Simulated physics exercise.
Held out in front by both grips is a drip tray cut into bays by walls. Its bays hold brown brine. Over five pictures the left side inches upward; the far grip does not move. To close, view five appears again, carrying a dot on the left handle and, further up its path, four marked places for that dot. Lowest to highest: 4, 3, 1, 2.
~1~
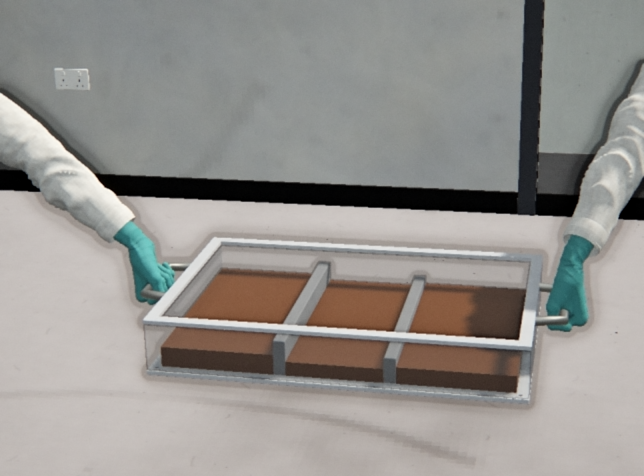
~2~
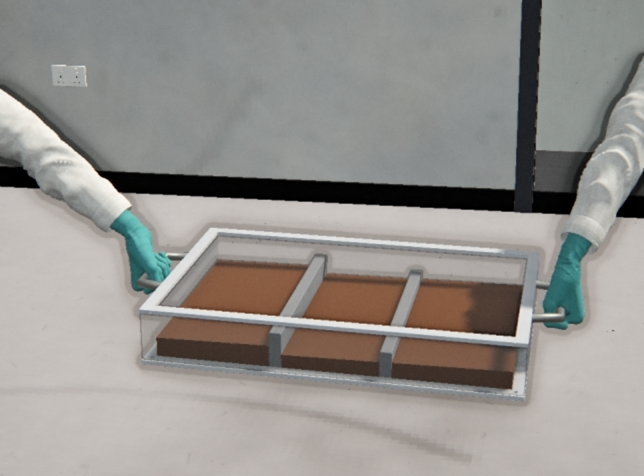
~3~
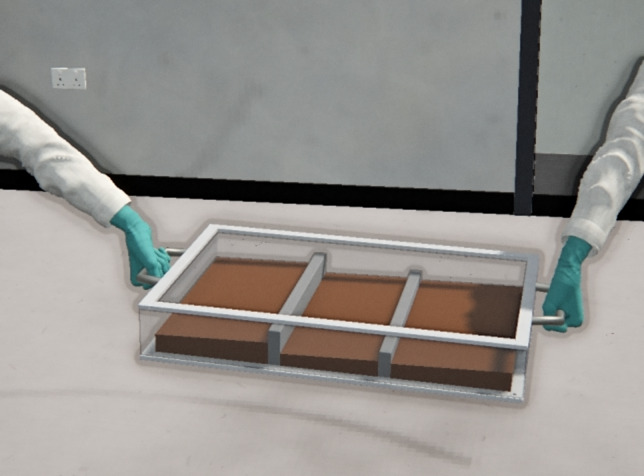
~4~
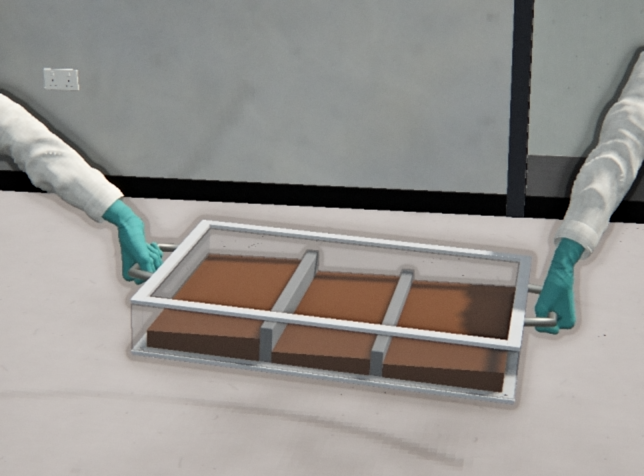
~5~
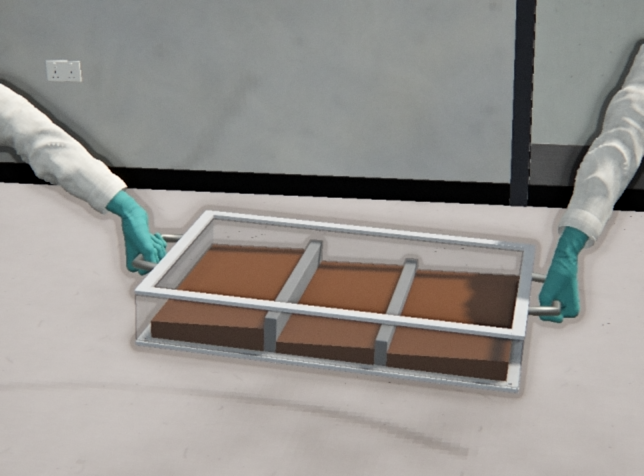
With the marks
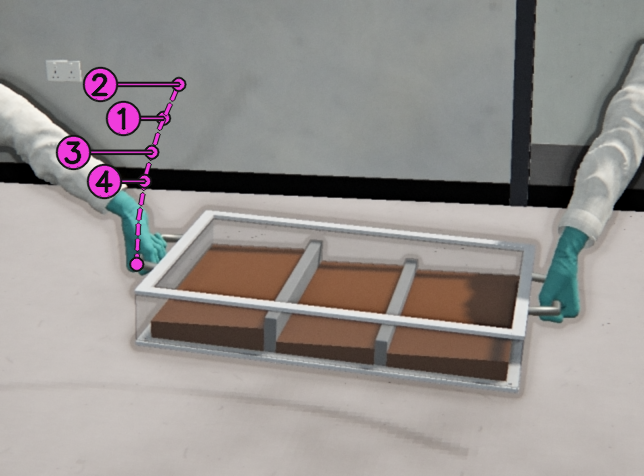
Two gloved hands hold a clear three-bay tray of brown brine, tilting it slightly down rightward.
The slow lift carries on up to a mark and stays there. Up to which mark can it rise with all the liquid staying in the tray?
Choose 3.
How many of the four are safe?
Two of the four.
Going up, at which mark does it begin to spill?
That would be 1.
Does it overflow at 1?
Yes.
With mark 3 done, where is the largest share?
That is the right bay.
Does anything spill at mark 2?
Yes, it does.
In magenta, 1 at (163, 118); 2 at (178, 84); 3 at (151, 152); 4 at (144, 181).
Choosing 1, about 8 % goes over the rim.
Choosing 2, about 27 % goes over the rim.
Choosing 3, nothing spills; the right bay holds the most.
Choosing 4, nothing spills; the left bay holds the most.
